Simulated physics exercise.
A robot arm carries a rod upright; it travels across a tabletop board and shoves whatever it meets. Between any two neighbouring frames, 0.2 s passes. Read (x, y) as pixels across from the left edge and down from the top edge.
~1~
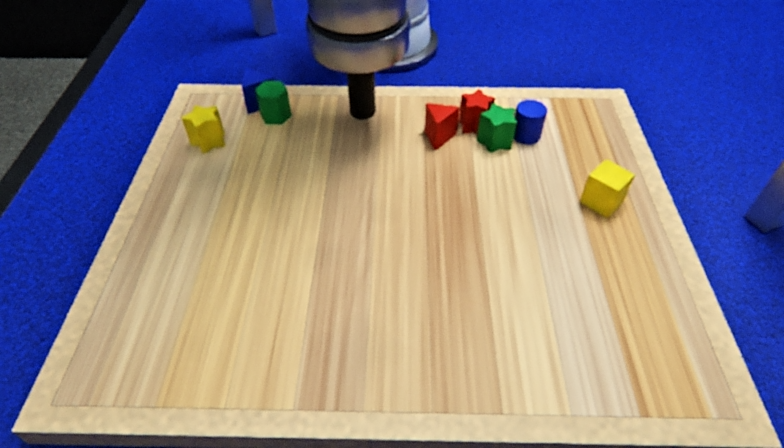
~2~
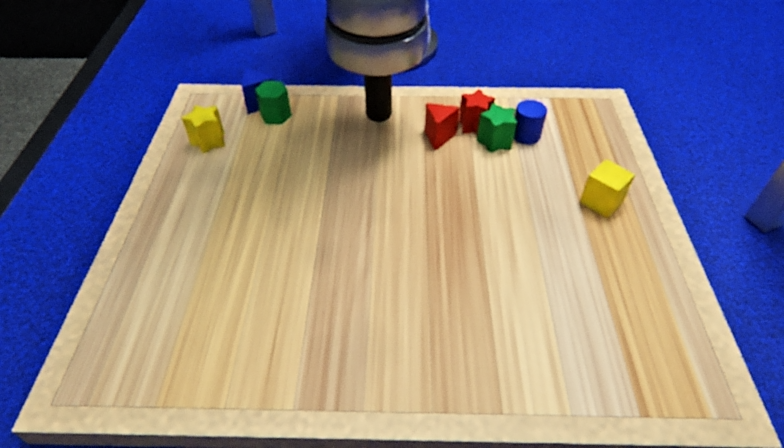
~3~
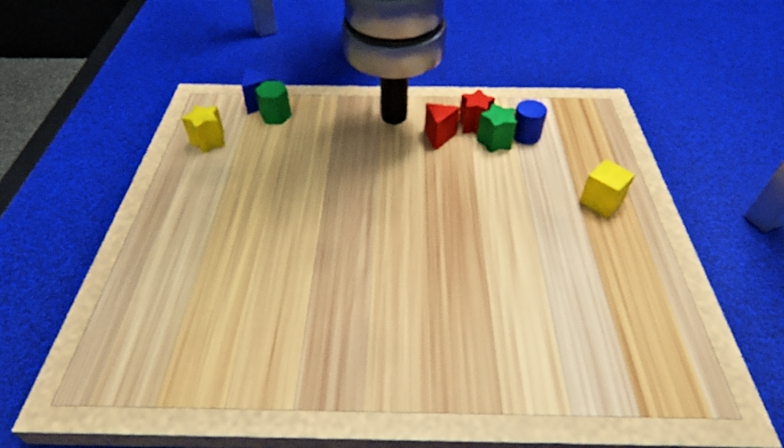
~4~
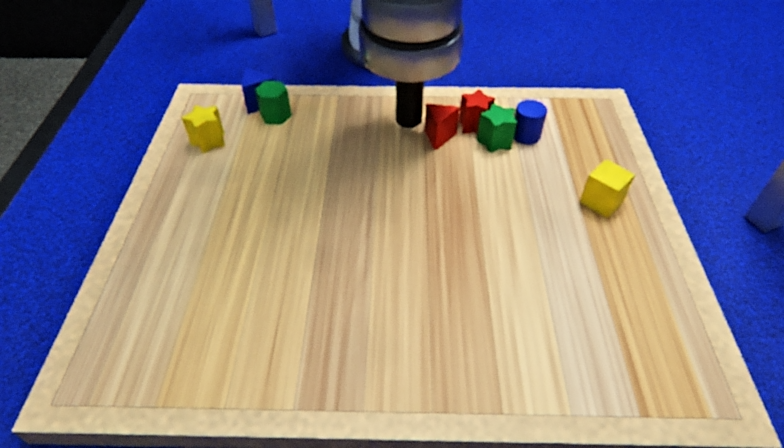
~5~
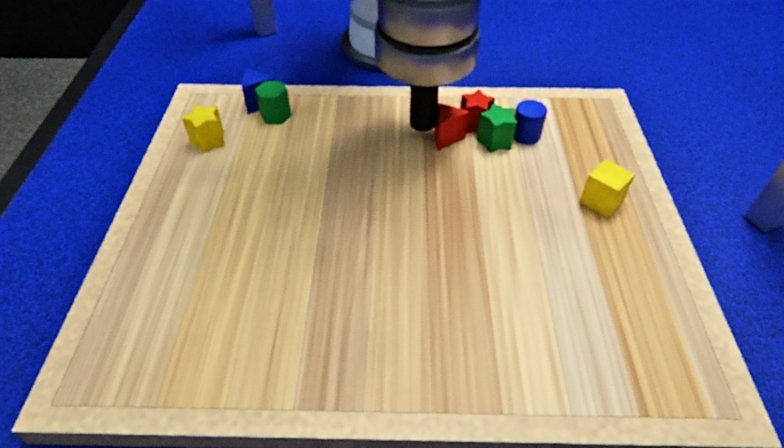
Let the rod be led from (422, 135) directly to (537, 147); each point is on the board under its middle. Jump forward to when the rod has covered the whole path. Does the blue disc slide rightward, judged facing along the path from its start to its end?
No, it doesn't check out.
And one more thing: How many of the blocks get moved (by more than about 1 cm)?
The count will be 3 or more.
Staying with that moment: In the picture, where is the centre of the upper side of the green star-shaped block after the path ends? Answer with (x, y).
I'd guess (574, 125).
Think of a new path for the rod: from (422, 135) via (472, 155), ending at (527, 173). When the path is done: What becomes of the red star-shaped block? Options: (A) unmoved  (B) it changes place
Answer: A.
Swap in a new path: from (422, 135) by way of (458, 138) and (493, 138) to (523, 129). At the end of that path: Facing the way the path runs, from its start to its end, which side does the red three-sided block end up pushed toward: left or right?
Measured against the direction from start to end, the red three-sided block shifts toward the right-hand side.
What follows on the original path. One third of the way, rod (462, 129); red three-sided block (487, 120), turned 30° clockwise; red star-shaped block (485, 97), turned 25° anticlockwise; green star-shaped block (514, 114), turned 10° anticlockwise; blue disc (542, 107).
Two thirds of the way, rod (500, 132); red three-sided block (513, 131), turned 70° clockwise; red star-shaped block (494, 98), turned 85° anticlockwise; green star-shaped block (536, 119), turned 55° anticlockwise; blue disc (548, 104).
At the end, rod (539, 136); red three-sided block (525, 134), turned 115° clockwise; red star-shaped block (494, 98), turned 85° anticlockwise; green star-shaped block (574, 125), turned 30° anticlockwise; blue disc (564, 102).
